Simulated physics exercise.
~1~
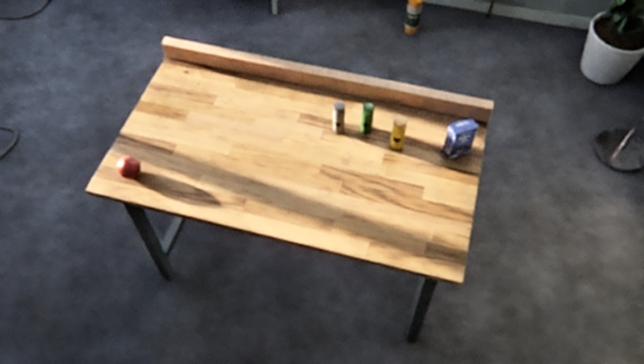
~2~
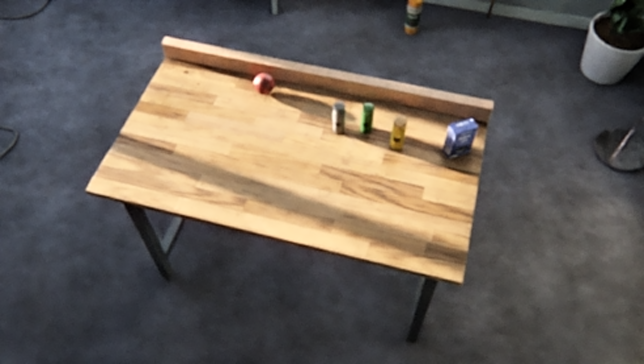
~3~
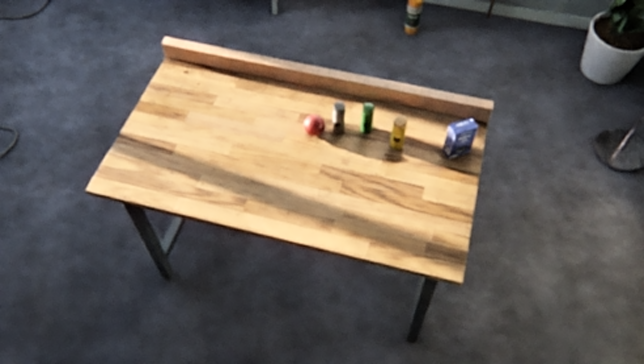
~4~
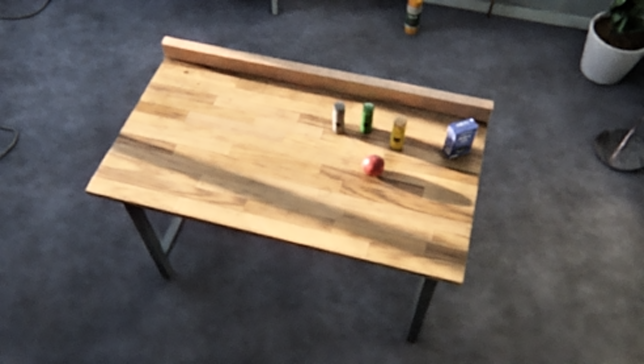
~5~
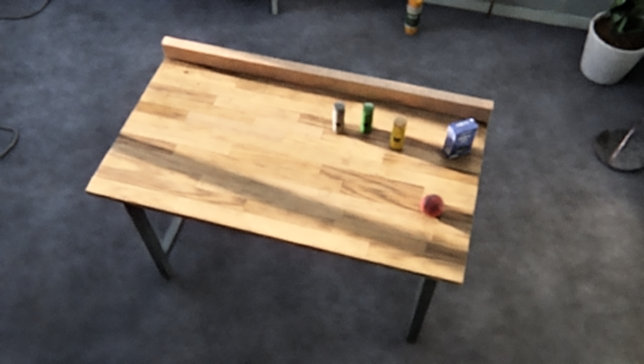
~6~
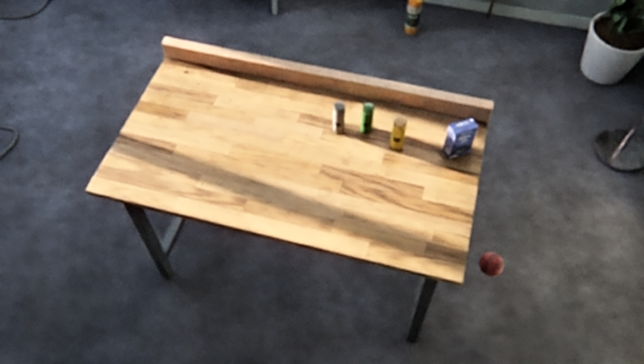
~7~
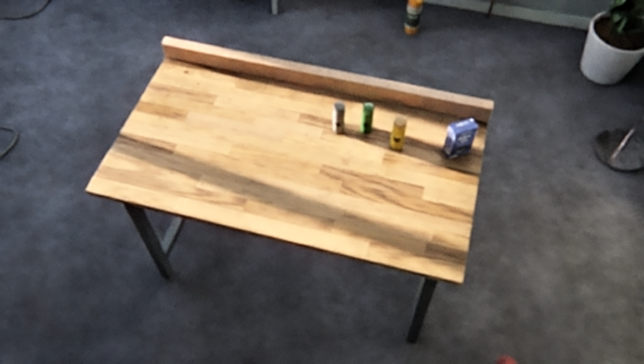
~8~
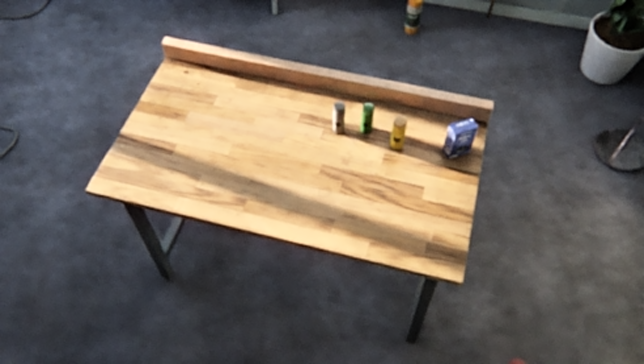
We see a red ball roll across a wooden table to the raised strip along the far edge, then head back toward the near right, passing the grey, green and yellow shakers and blue packet, which stay standing, before it drops off the table onto the floor below.
